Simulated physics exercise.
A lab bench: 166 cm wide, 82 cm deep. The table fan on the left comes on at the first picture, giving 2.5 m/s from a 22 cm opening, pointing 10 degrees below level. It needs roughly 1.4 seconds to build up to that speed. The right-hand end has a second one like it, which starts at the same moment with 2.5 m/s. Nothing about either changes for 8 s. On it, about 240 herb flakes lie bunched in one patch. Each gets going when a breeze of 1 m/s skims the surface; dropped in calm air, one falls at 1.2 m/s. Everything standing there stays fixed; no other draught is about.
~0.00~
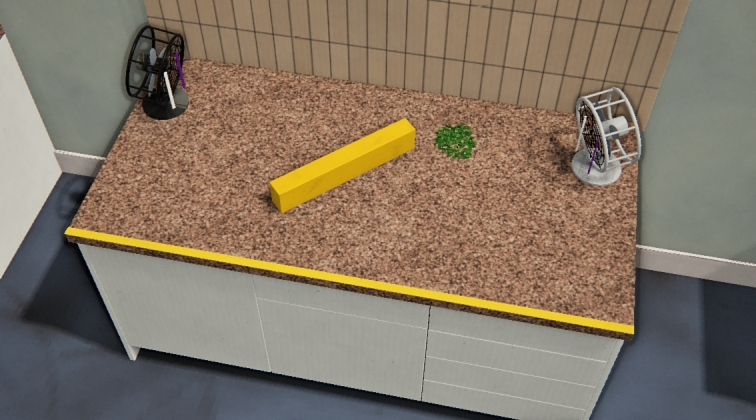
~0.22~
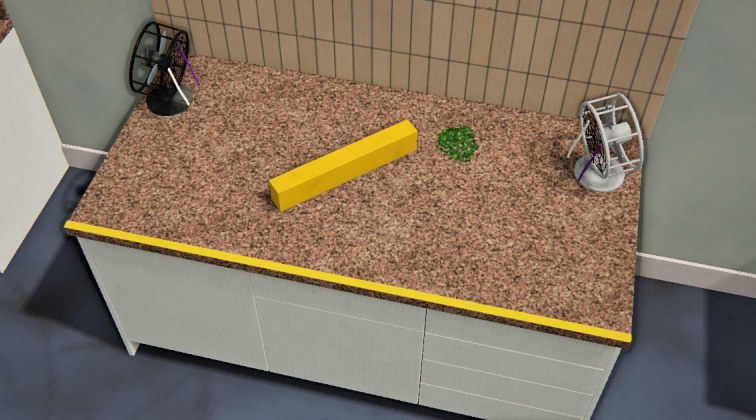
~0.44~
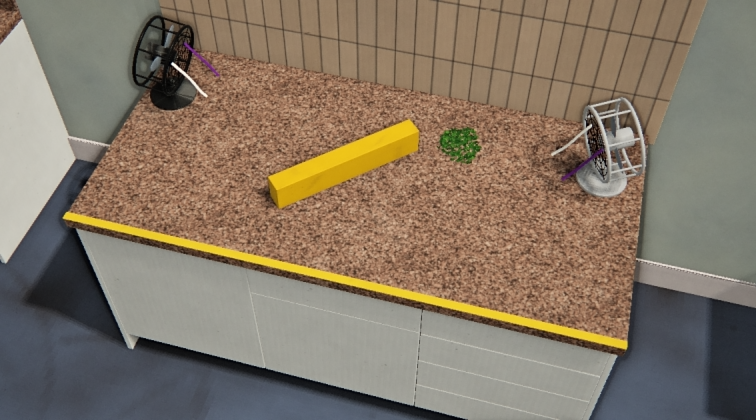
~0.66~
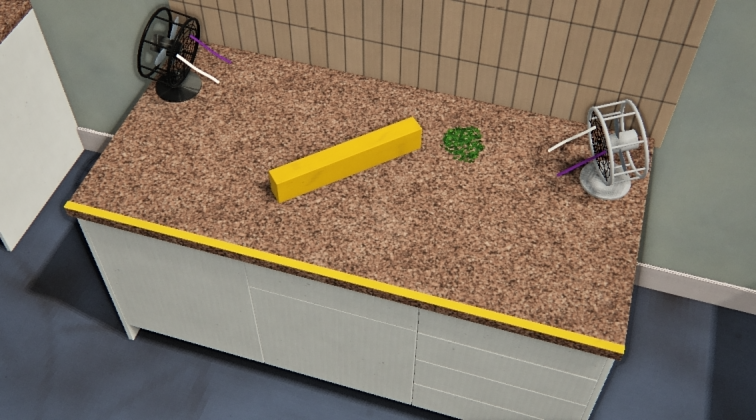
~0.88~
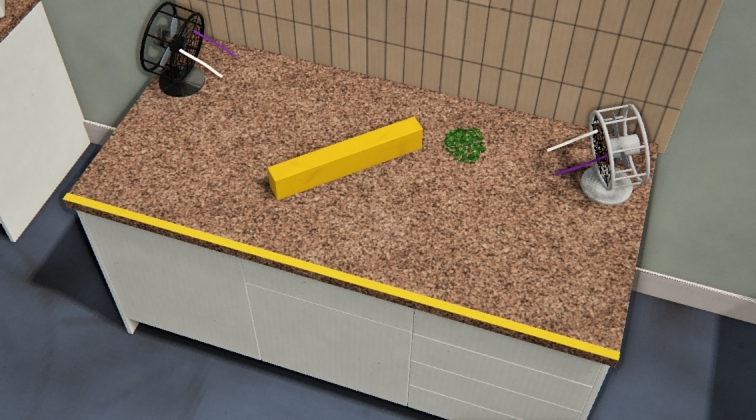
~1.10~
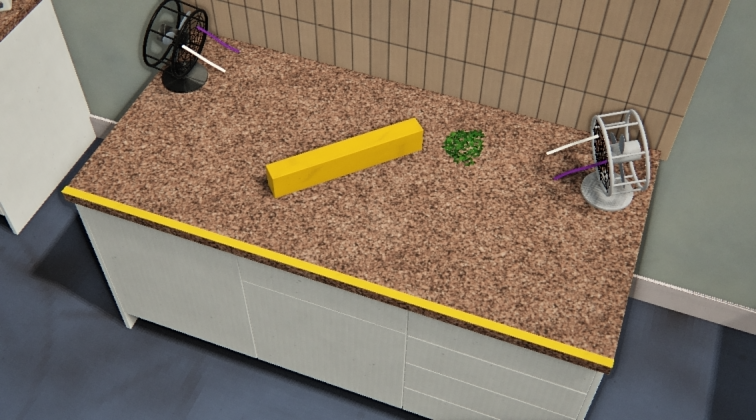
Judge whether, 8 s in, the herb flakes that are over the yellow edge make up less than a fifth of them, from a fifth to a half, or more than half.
They make up less than a fifth.
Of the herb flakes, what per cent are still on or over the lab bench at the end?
Estimate: Close to 2 percent.
After 1.6 s, 100 % are still on the top, 0 % are over the yellow edge; the middle of those left on the top is near (447, 131).
After 2.6 s, 87 % are still on the top, 0 % are over the yellow edge; the middle of those left on the top is near (619, 148).
After 4.4 s, 7 % are still on the top, 0 % are over the yellow edge.
After 8.0 s, at the end, 0 % are over the yellow edge.
